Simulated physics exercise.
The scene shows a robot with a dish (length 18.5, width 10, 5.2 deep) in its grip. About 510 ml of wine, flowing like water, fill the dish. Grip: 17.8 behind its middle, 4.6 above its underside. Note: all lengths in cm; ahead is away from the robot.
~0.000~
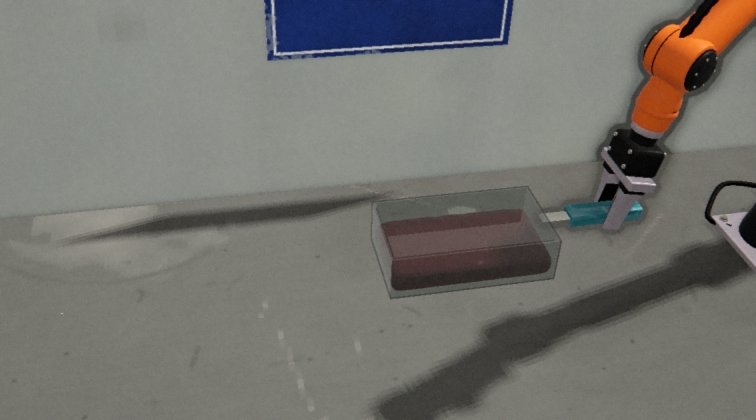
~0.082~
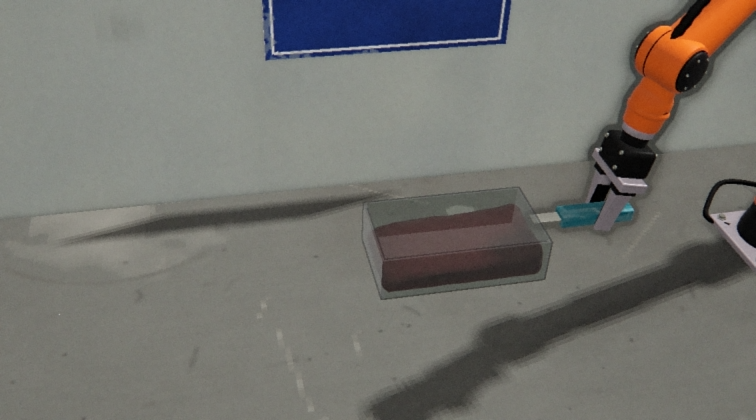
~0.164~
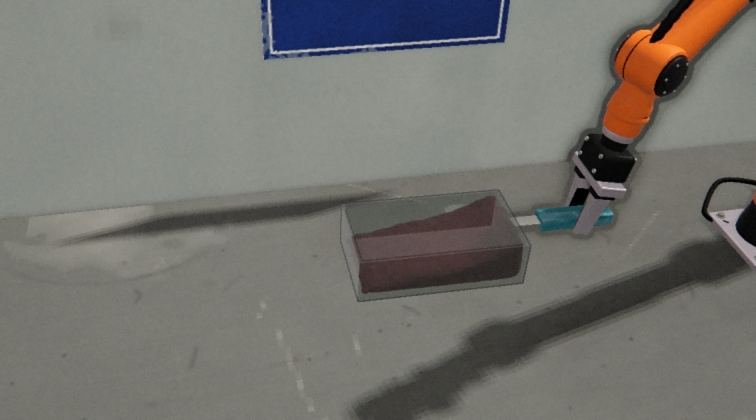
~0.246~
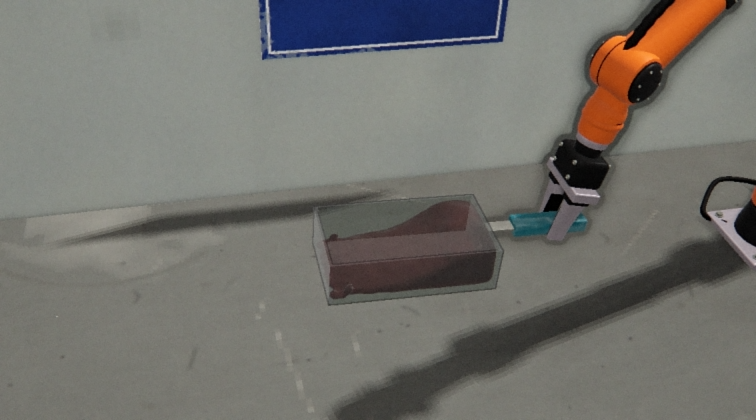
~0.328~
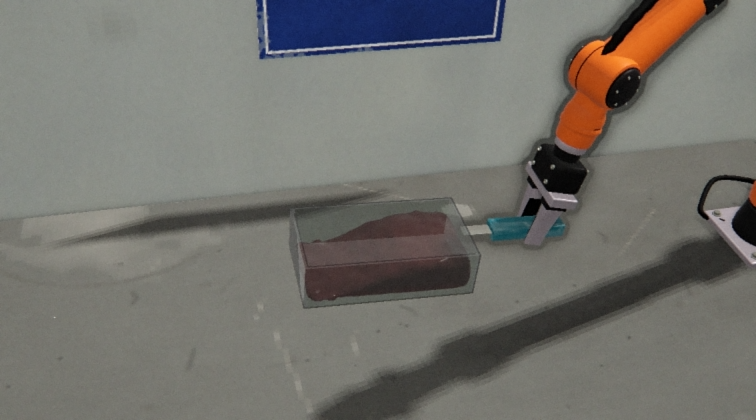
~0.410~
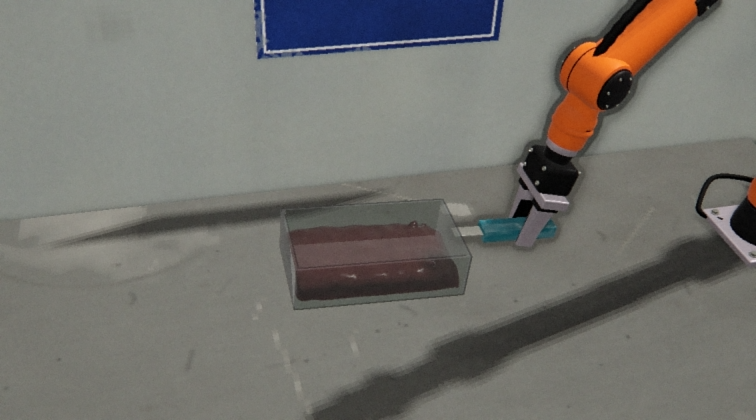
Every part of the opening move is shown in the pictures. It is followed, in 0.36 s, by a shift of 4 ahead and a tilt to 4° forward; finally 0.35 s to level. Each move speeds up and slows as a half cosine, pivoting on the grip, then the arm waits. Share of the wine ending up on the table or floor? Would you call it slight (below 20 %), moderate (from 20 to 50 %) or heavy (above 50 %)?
I would call it slight.
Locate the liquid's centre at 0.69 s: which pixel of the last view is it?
Near pixel (336, 277).
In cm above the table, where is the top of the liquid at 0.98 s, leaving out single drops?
Leaving out stray drops, the liquid gets up to around 18 cm.
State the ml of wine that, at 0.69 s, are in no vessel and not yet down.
Some 5 ml.
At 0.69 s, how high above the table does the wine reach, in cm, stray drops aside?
Top height: Around 18 cm.
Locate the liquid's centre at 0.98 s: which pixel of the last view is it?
Near (336, 274).
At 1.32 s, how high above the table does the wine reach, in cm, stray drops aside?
It gets up to close to 19 centimetres, I'd say.
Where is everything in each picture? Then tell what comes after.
The first frame shows the dish floor at (460, 256), level; upper third of the wine around (460, 241), from x 375 to 550, top at y 210; 515 ml in the dish.
The second frame shows the dish floor at (451, 257), level; upper third of the wine around (475, 239), from x 370 to 540, top at y 205.
The third frame shows the dish floor at (430, 259), tilted 1° backward; upper third of the wine around (482, 234), from x 345 to 525, top at y 195.
The fourth frame shows the dish floor at (403, 263), tilted 3° backward; upper third of the wine around (458, 233), from x 320 to 495, top at y 200.
The fifth frame shows the dish floor at (379, 266), tilted 4° backward; upper third of the wine around (415, 242), from x 295 to 470, top at y 210.
The sixth frame shows the dish floor at (370, 268), tilted 4° backward; upper third of the wine around (342, 253), from x 285 to 460, top at y 220; 515 ml in the dish.
After 0.69 s, tilted 3° forward, liquid up to 20 above the table; 505 ml in the dish, 5 ml in the air or running down outside.
After 0.98 s, tilted 1° forward, liquid up to 18 above the table; 505 ml in the dish, 5 ml on the table or floor.
After 1.32 s, level, liquid up to 19 above the table; 505 ml in the dish, 5 ml on the table or floor.
After 2.12 s, level, liquid up to 18 above the table; 505 ml in the dish, 5 ml on the table or floor.
In the end, 505 ml in the dish, 5 ml on the table or floor. That is 1 % on the table or floor.
